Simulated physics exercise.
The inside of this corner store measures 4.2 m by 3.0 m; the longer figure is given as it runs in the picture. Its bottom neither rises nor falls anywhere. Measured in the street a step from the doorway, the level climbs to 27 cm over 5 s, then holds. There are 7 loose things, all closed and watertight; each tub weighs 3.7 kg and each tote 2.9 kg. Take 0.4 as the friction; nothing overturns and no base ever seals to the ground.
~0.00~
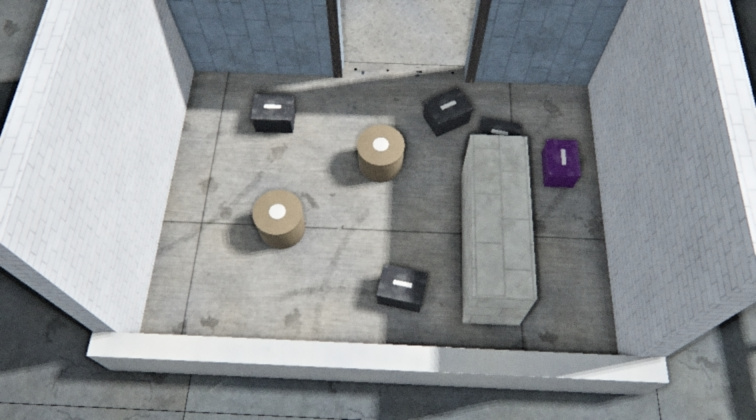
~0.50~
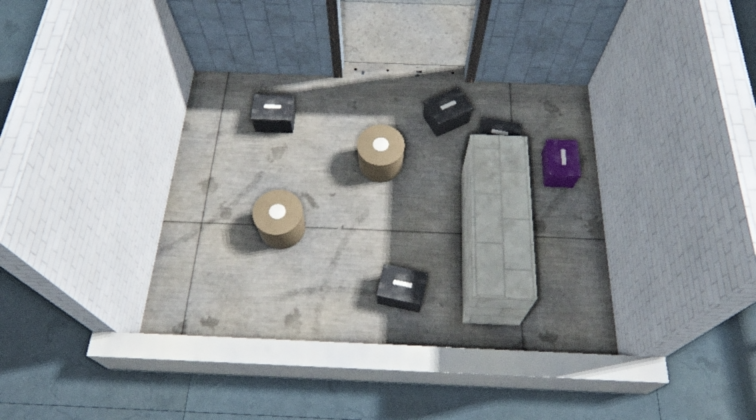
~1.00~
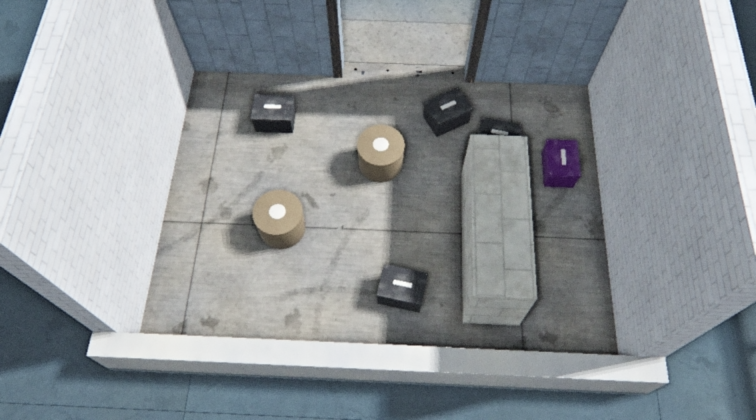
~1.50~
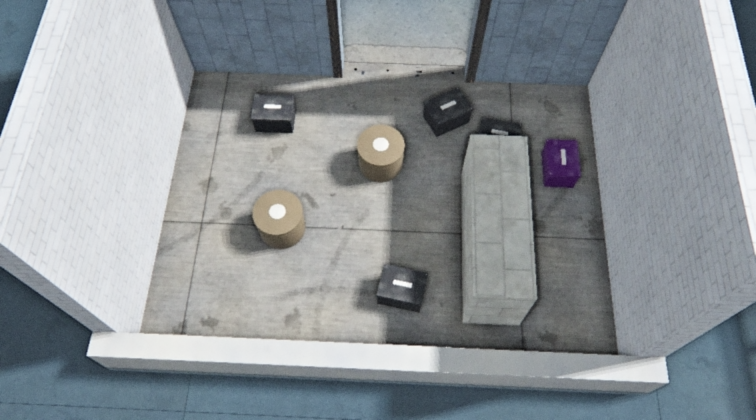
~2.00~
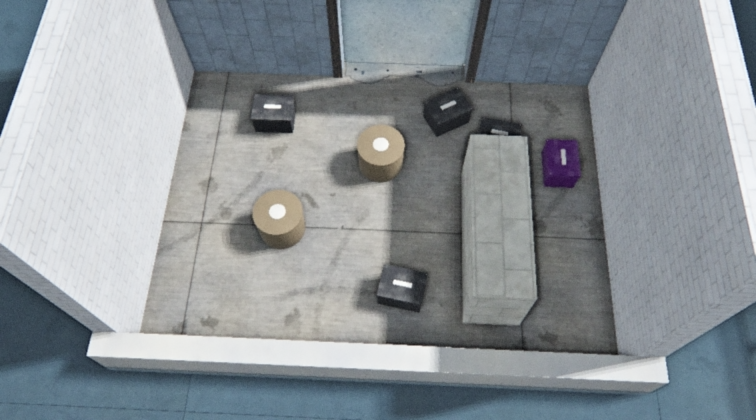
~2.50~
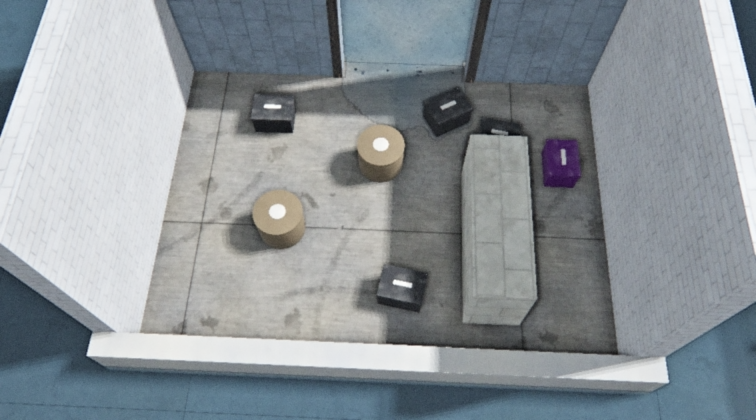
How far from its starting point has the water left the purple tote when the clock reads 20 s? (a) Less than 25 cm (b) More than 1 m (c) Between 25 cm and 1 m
Between 25 cm and 1 m (c).
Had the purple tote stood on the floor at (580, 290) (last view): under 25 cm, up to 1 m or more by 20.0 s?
By then it edges a bit.
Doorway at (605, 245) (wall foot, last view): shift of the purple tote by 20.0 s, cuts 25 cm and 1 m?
Outcome - purple tote: Short shift.
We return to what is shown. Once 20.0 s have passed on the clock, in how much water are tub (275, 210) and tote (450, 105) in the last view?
Depths: Near 20 cm, then near 18 cm.
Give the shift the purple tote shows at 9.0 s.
Shift by then: About 30 cm.
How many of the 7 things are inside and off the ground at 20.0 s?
At that time, 7.
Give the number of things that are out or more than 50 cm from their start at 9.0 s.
The number by then is 4.
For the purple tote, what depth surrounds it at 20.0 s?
I'd put it at about 22 cm.
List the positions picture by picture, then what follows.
The first frame shows the purple tote at (563, 157) rests on the ground; 0.0 m2 under water; 0 of 7 have shifted.
The second frame shows the purple tote at (563, 157) rests on the ground; 0.0 m2 under water; 0 of 7 have shifted.
The third frame shows the purple tote at (563, 157), on the bottom; water covers 0.0 m2; 0 of 7 have shifted.
The fourth frame shows the purple tote at (563, 157) rests on the ground; water covers 0.0 m2; 0 of 7 have shifted.
The fifth frame shows the purple tote at (563, 157) rests on the ground; water covers 0.0 m2; 0 of 7 have shifted.
The sixth frame shows the purple tote at (563, 157), on the bottom; 0.6 m2 under water; 0 of 7 have shifted.
After 4.0 s the purple tote is near (563, 157), 0.0 m from its start, aground; 1 afloat.
After 9.0 s the purple tote is near (555, 173), 0.3 m from its start, afloat; 7 afloat.
After 16.0 s the purple tote is near (543, 134), 0.3 m from its start, afloat; 7 afloat.
After 20.0 s the purple tote is near (530, 118), 0.5 m from its start, afloat; 7 afloat.
